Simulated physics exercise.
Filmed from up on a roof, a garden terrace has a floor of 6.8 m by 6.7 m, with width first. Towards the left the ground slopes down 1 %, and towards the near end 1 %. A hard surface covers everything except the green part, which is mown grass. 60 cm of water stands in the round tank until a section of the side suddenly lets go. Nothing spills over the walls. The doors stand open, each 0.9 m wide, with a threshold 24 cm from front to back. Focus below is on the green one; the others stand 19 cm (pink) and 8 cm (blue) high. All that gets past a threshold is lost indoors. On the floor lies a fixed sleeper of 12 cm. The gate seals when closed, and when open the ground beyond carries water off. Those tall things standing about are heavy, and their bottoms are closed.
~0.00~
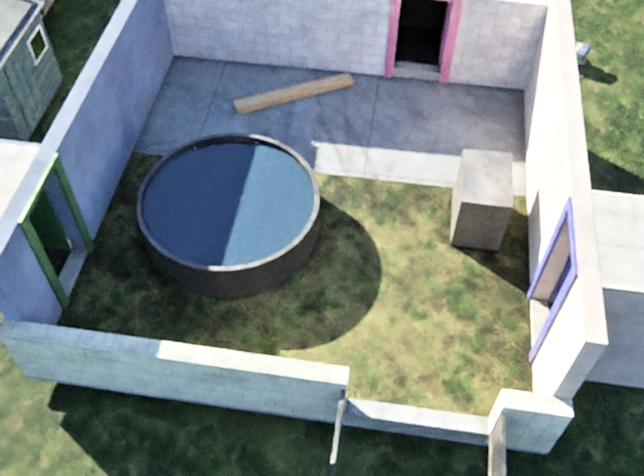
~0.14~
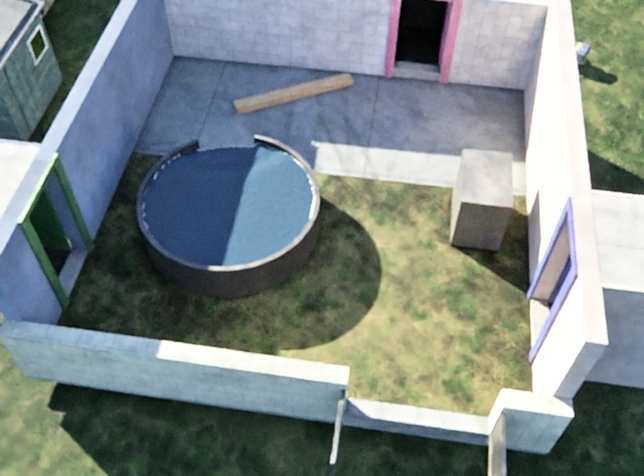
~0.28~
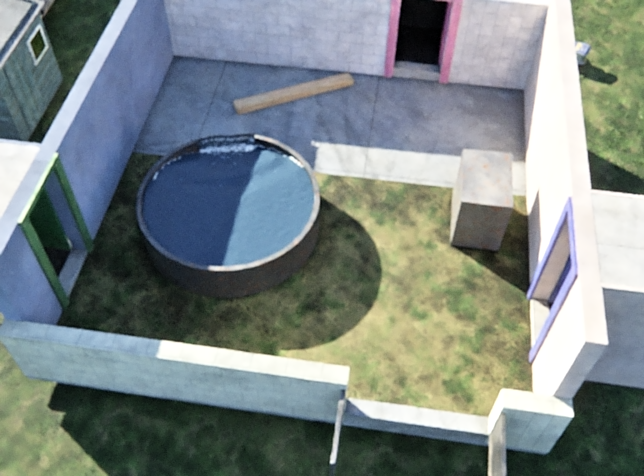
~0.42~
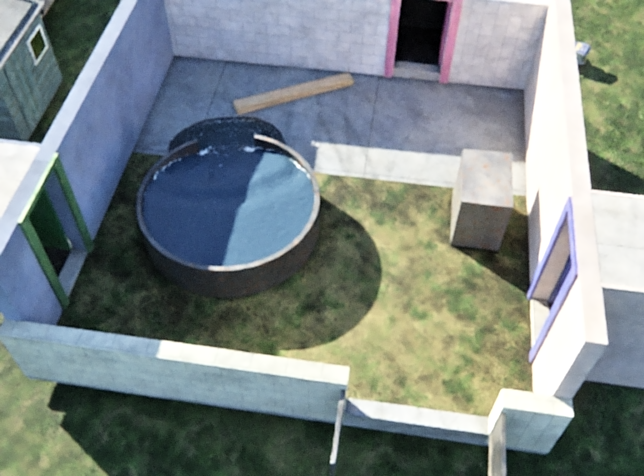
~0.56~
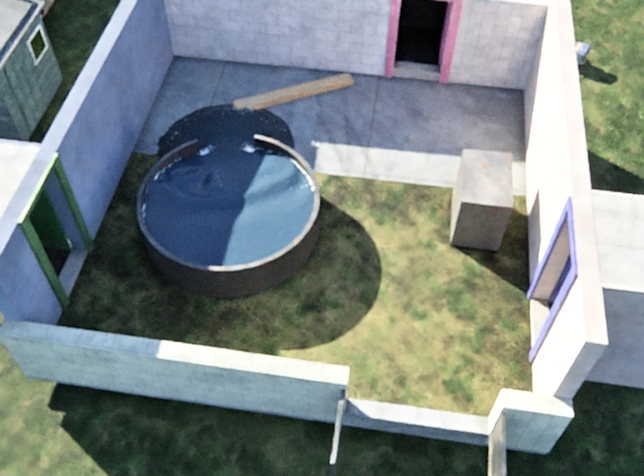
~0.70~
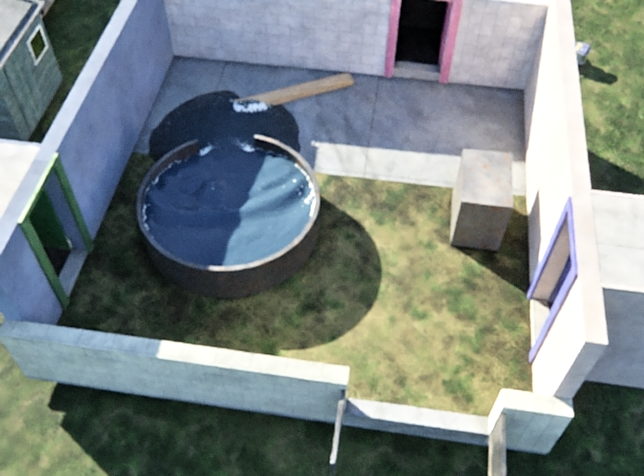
Water sits still in a round tank inside a walled yard with a green-framed doorway at left, then a gap opens in the tank's far rim. It pours out through the gap and spreads in a widening dark pool over the grey paving, reaching the wooden beam as ripples cross the tank.
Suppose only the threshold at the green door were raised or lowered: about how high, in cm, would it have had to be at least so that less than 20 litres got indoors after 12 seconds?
It would have had to be about 5.5 cm high.
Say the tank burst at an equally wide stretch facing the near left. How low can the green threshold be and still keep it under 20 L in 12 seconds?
Then the minimum is about 34 cm.
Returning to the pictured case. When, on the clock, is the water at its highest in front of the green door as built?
Approximately 11.5 s.
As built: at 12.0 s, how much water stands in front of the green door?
Some 9.5 cm.
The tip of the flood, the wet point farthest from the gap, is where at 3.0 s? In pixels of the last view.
Around (498, 88).
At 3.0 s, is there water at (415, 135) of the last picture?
Looks like it's swamped.
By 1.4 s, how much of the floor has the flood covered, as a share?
About 20 per cent.
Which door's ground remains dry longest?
It's the blue door, I'd say.
After 1.4 s water covers 20 % of the floor, deepest (29 cm) near (213, 163); it has not reached the green door.
After 3.0 s water covers 35 % of the floor, deepest (29 cm) near (213, 78); it has not reached the green door.
After 12.0 s water covers 95 % of the floor, deepest (14 cm) near (150, 112); 9 cm at the green door, 3 litres in over its 8 cm threshold.
At the green door as built, the water arrived by 5.3 s and peaked near 9 cm at 11.4 s.
With a threshold of 5 cm, 26 litres would have come in within the 12 s; with 6 cm, 15 litres. So under 20 litres takes about 5.5 cm.
